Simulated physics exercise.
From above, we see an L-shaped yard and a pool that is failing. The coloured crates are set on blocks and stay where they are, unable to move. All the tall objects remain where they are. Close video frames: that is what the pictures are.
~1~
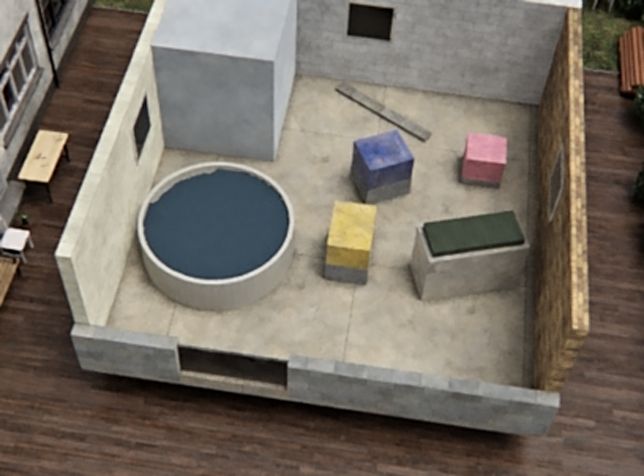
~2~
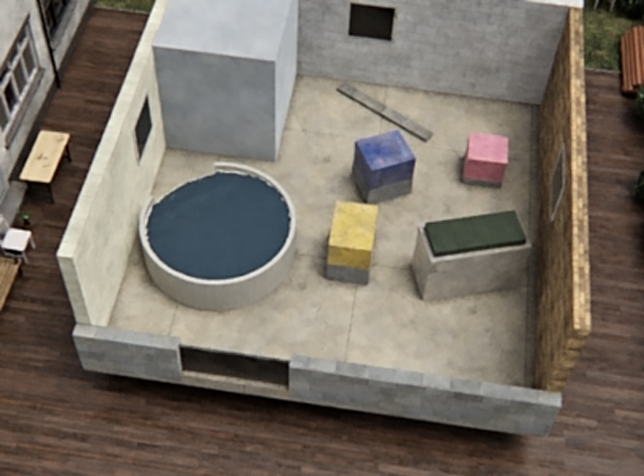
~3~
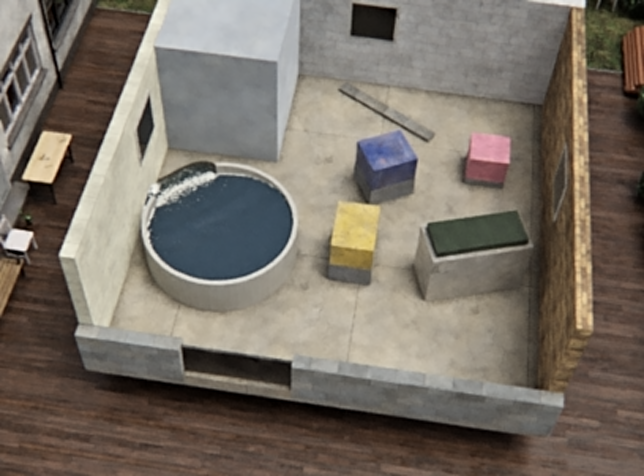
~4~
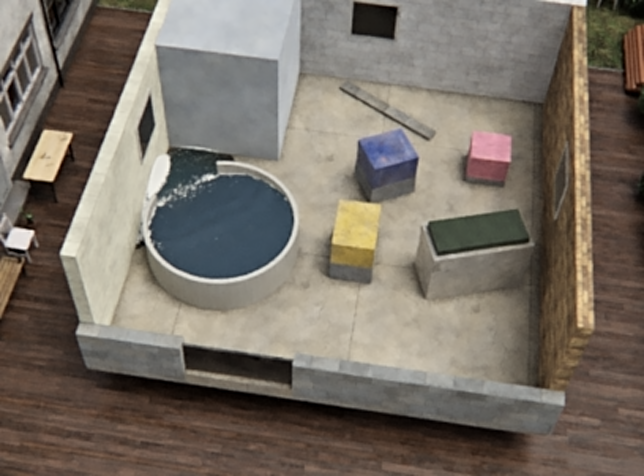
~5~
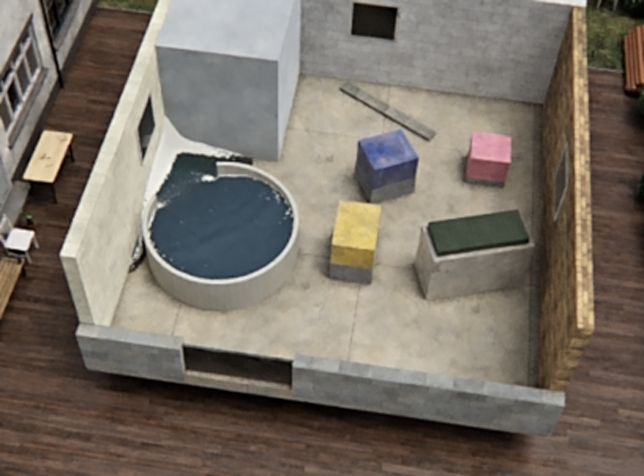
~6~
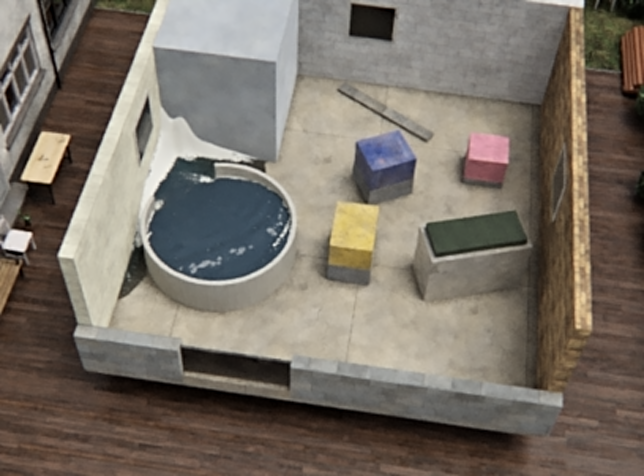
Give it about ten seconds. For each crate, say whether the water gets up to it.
Outcome: The yellow crate will be spared; the blue crate will be spared; the pink crate will be spared.
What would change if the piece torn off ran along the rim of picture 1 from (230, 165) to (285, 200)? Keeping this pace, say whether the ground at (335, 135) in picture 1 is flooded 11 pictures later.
Looking at that point, I'd call it drenched.
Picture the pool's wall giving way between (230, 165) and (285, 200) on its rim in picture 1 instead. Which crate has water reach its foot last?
My pick is the one in pink.
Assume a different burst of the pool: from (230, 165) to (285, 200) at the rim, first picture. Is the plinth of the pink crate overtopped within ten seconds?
I'd say the pink crate gets flooded.
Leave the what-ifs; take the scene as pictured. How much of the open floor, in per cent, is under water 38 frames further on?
Close to 85 %.
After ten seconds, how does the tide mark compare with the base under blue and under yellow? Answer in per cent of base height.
Roughly 80 and 70 per cent respectively.
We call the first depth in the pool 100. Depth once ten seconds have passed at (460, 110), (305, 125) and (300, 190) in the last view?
About 8 per cent, then 6 per cent, then 8 per cent.
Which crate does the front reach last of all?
Coming in last, the crate marked pink.
A moment on, water covers 15 % of the floor; the yellow crate not reached, the blue crate not reached, the pink crate not reached.
Next, water covers 25 % of the floor; the yellow crate water round its plinth, the blue crate water round its plinth, the pink crate not reached.
Then, water covers 55 % of the floor; the yellow crate water round its plinth, the blue crate water round its plinth, the pink crate water round its plinth.
Later, water covers 85 % of the floor; the yellow crate water round its plinth, the blue crate water round its plinth, the pink crate water round its plinth.
In the end, water covers 100 % of the floor; the yellow crate stayed above the water, the blue crate stayed above the water, the pink crate stayed above the water.
